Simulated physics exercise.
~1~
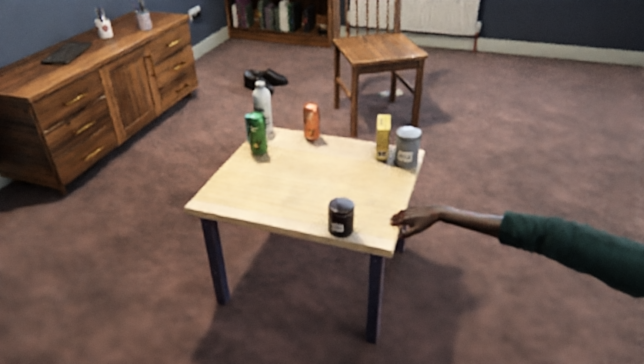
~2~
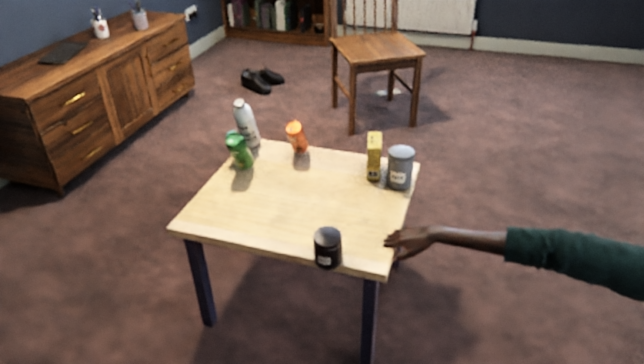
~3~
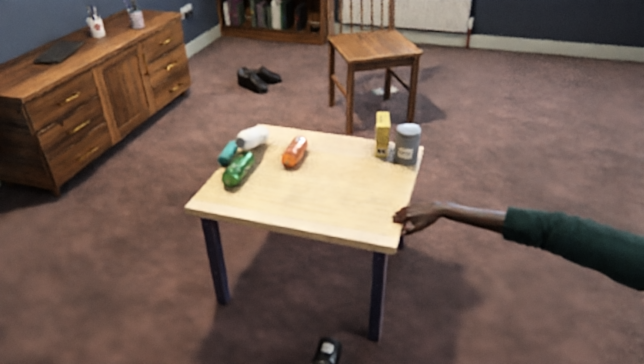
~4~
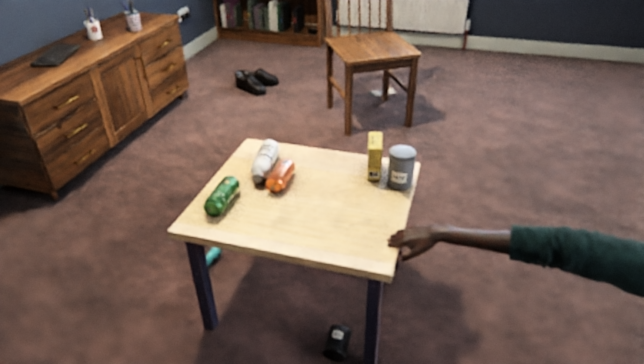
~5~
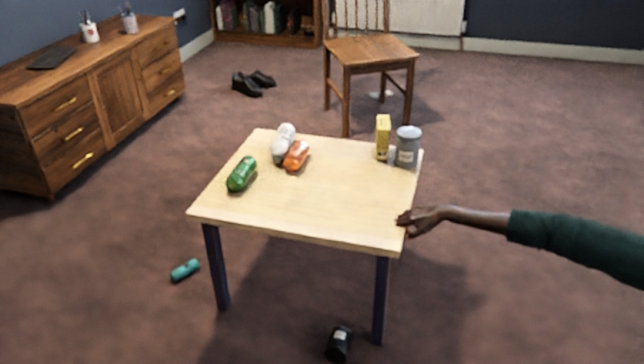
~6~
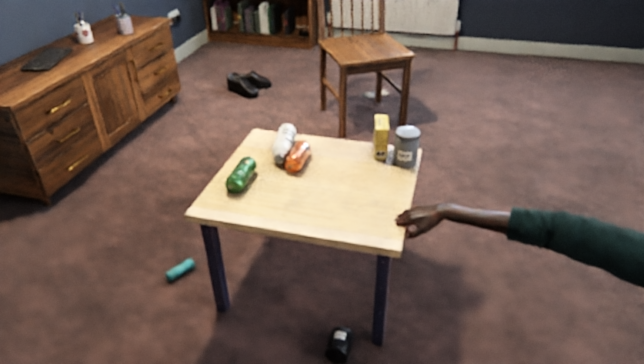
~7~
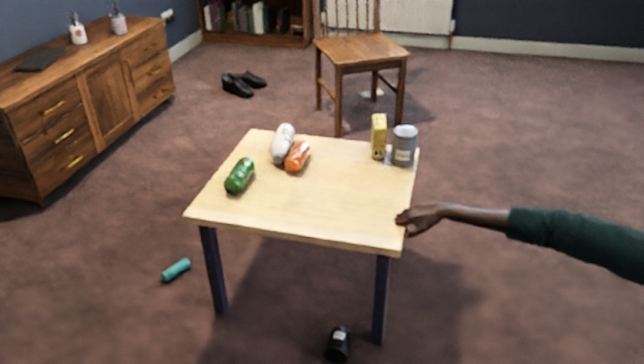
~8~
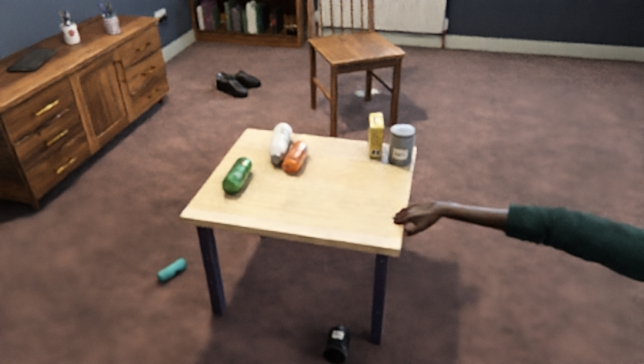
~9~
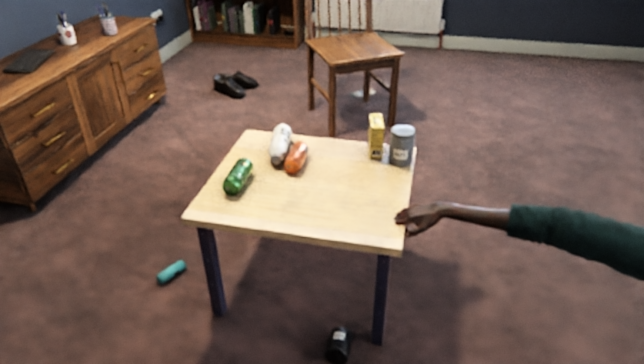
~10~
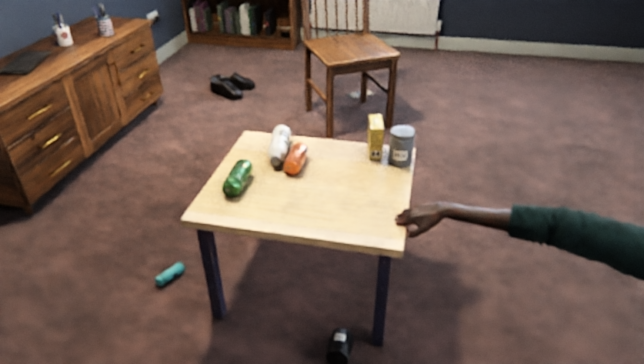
To begin with, seven items stand on a small pale table in a room, with a hand in a dark green sleeve at its right edge. The table shifts towards us, and the green can, white bottle and orange can lean over. As the table moves back, the black jar drops off the near edge and the leaning items topple onto their sides. Another shift forward sends the turquoise shaker off the left side to the floor. Finally everything rests, with three items lying on the table while the yellow packet and grey jar still stand.
